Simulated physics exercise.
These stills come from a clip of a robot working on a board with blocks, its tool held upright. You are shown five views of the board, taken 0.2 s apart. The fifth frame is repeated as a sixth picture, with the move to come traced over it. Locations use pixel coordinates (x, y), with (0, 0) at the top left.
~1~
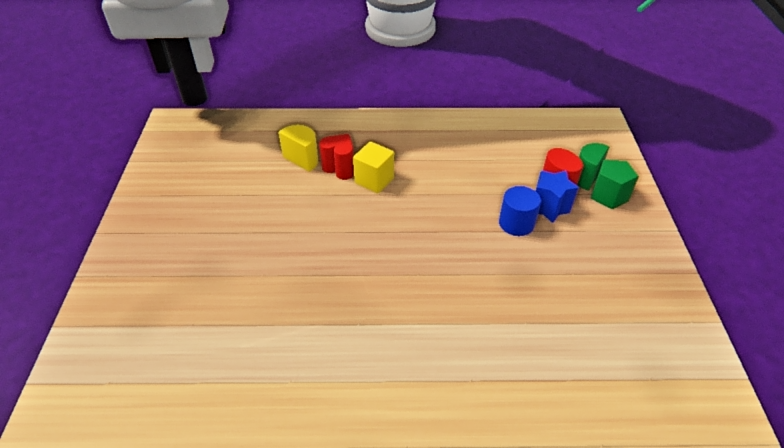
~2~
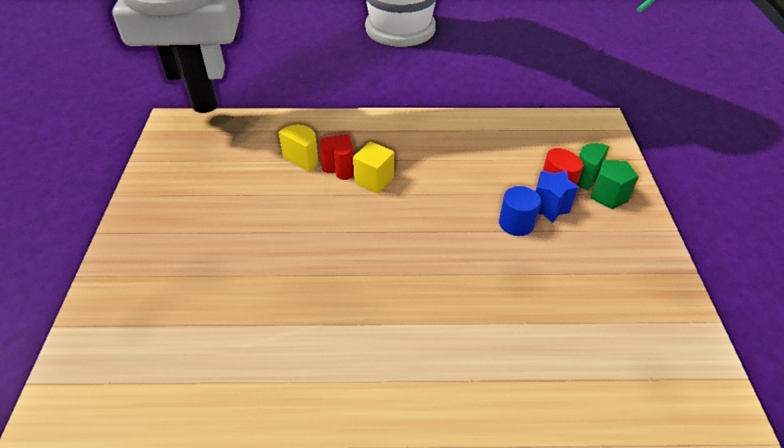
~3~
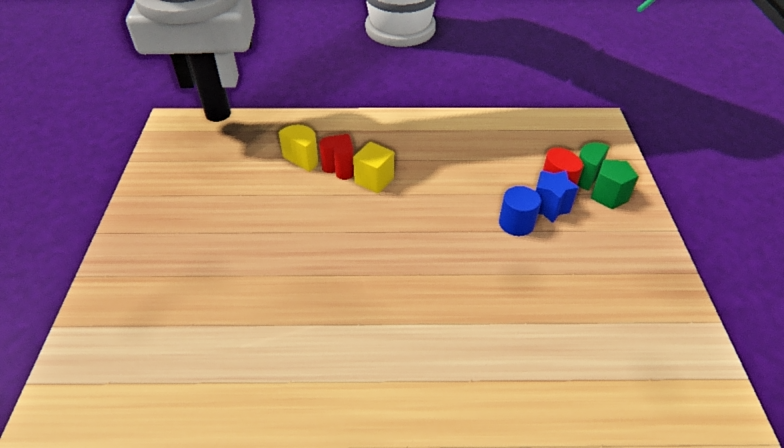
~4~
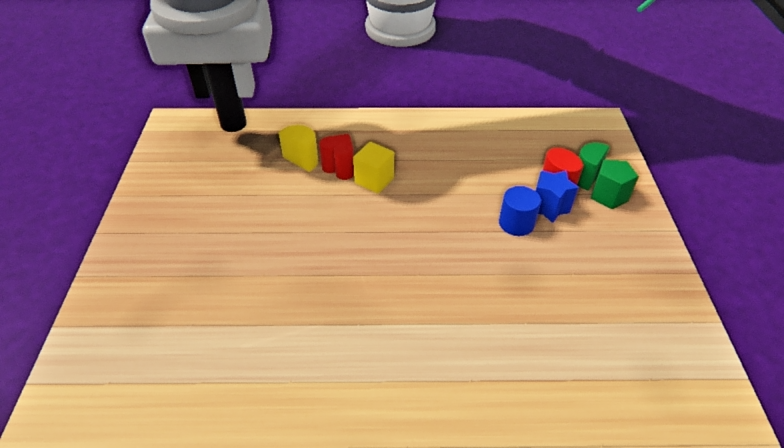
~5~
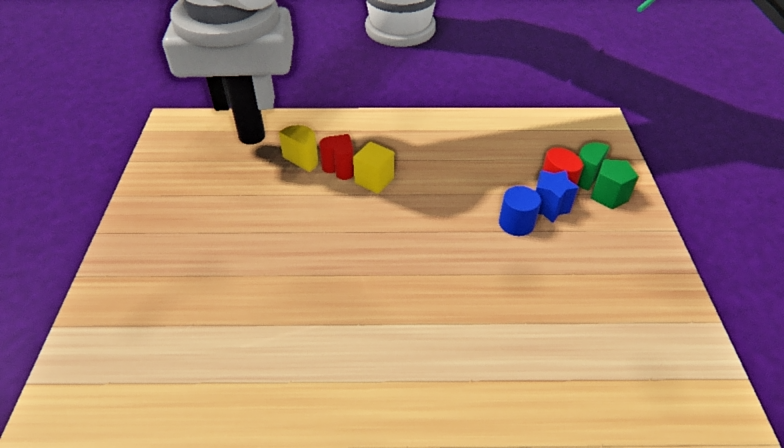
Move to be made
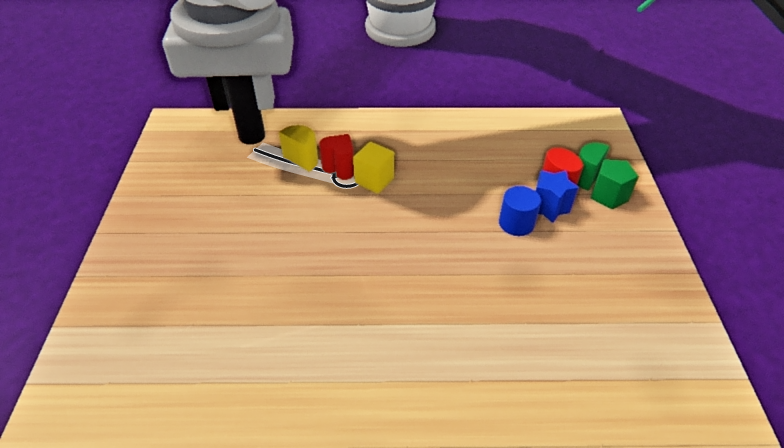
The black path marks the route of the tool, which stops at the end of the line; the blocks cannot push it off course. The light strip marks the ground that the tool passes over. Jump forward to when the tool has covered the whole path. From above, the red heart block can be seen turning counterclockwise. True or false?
My answer: False.
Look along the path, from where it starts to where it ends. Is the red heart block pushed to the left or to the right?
Facing from start to end, it shifts left.
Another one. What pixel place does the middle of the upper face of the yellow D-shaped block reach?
Answer: (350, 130).
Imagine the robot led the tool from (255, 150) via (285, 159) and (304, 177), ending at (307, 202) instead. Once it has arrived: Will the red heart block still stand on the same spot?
Answer: No.
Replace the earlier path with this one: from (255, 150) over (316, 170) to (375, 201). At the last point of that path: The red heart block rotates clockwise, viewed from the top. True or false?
This is true.
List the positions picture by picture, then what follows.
In the first frame, lower end of the tool at (195, 100), tops of blocks, yellow D-shaped block at (299, 133), red heart block at (338, 143), yellow square block at (374, 154).
In the second frame, tool at (206, 106), blocks as before.
In the third frame, tool at (218, 115), blocks as before.
In the fourth frame, tool at (234, 125), blocks as before.
In the fifth frame, tool at (252, 137), yellow D-shaped block at (299, 133), red heart block at (338, 143), yellow square block at (374, 154).
The drawn path runs from (255, 150) via (299, 164), ending at (347, 177).
On the path given first. One third of the way, tool at (282, 147); yellow D-shaped block at (315, 135); red heart block at (349, 145); yellow square block at (377, 155).
Two thirds of the way, tool at (314, 155); yellow D-shaped block at (340, 131), turned 75° anticlockwise; red heart block at (368, 139), turned 70° clockwise; yellow square block at (384, 158).
At the end, tool at (347, 164); yellow D-shaped block at (350, 130), turned 120° anticlockwise; red heart block at (372, 138), turned 65° clockwise; yellow square block at (384, 158).
